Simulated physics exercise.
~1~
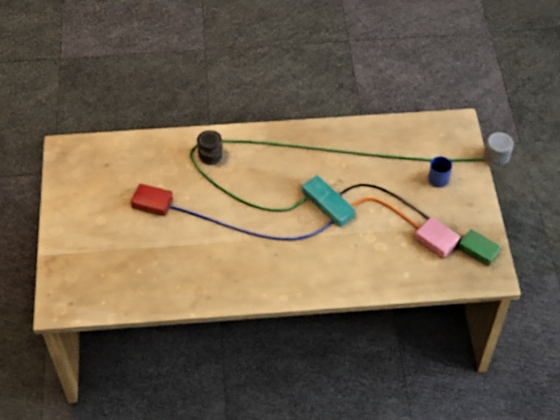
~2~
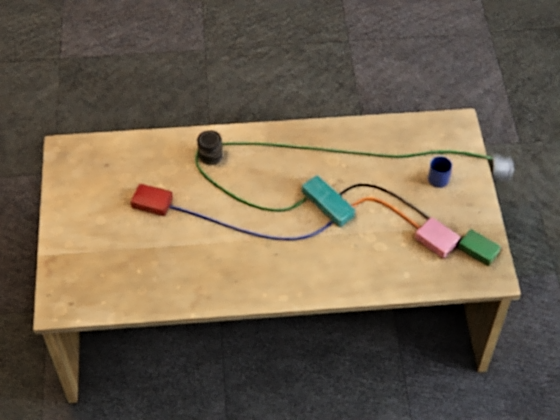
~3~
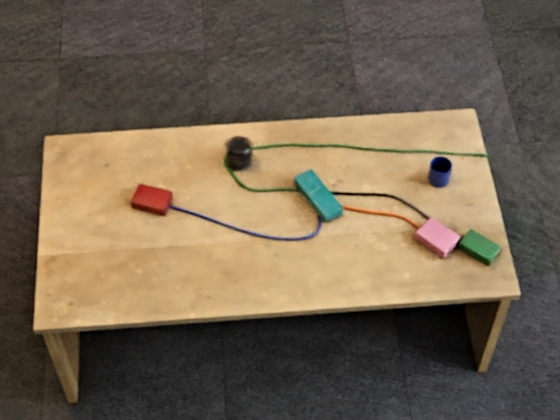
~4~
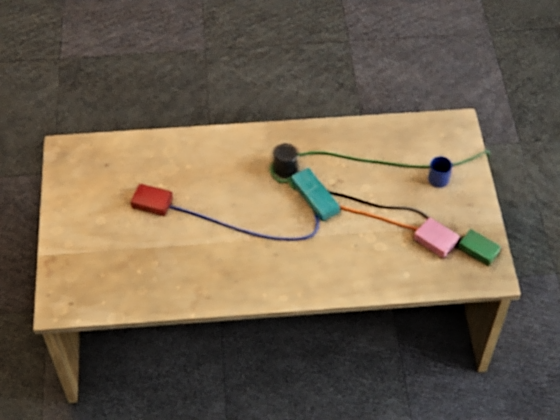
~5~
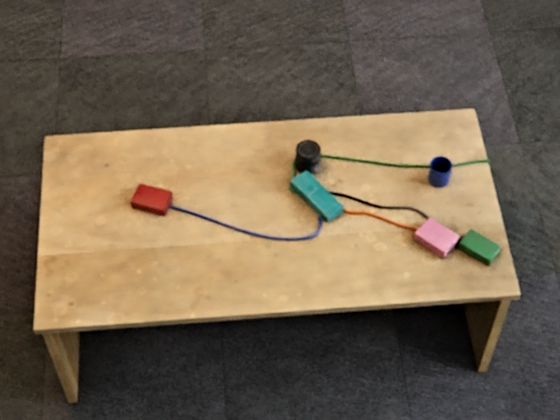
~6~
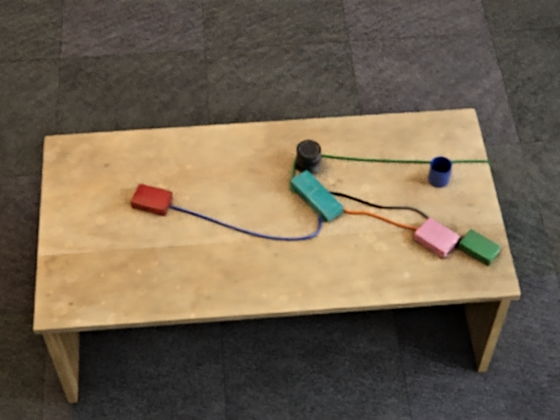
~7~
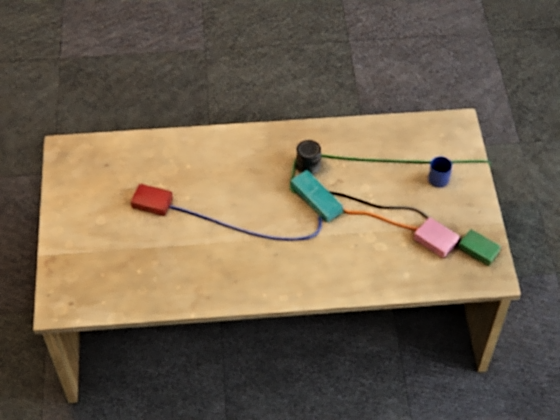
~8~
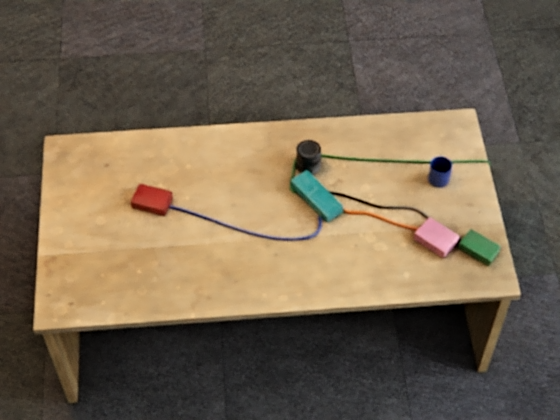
A grey speaker at the right edge of a wooden table tips and drops over the side, pulling on the green cable that loops around a black tub to a teal power strip. The cable tightens, and the black tub starts sliding right while the teal strip shifts slightly left and up. The tub keeps moving right as the loop shrinks, until it comes up against the top of the strip. There it stops, with the green cable stretched straight past the blue mug and over the edge. The red drive, pink reader, green charger and mug stay in place, and the speaker remains out of sight.
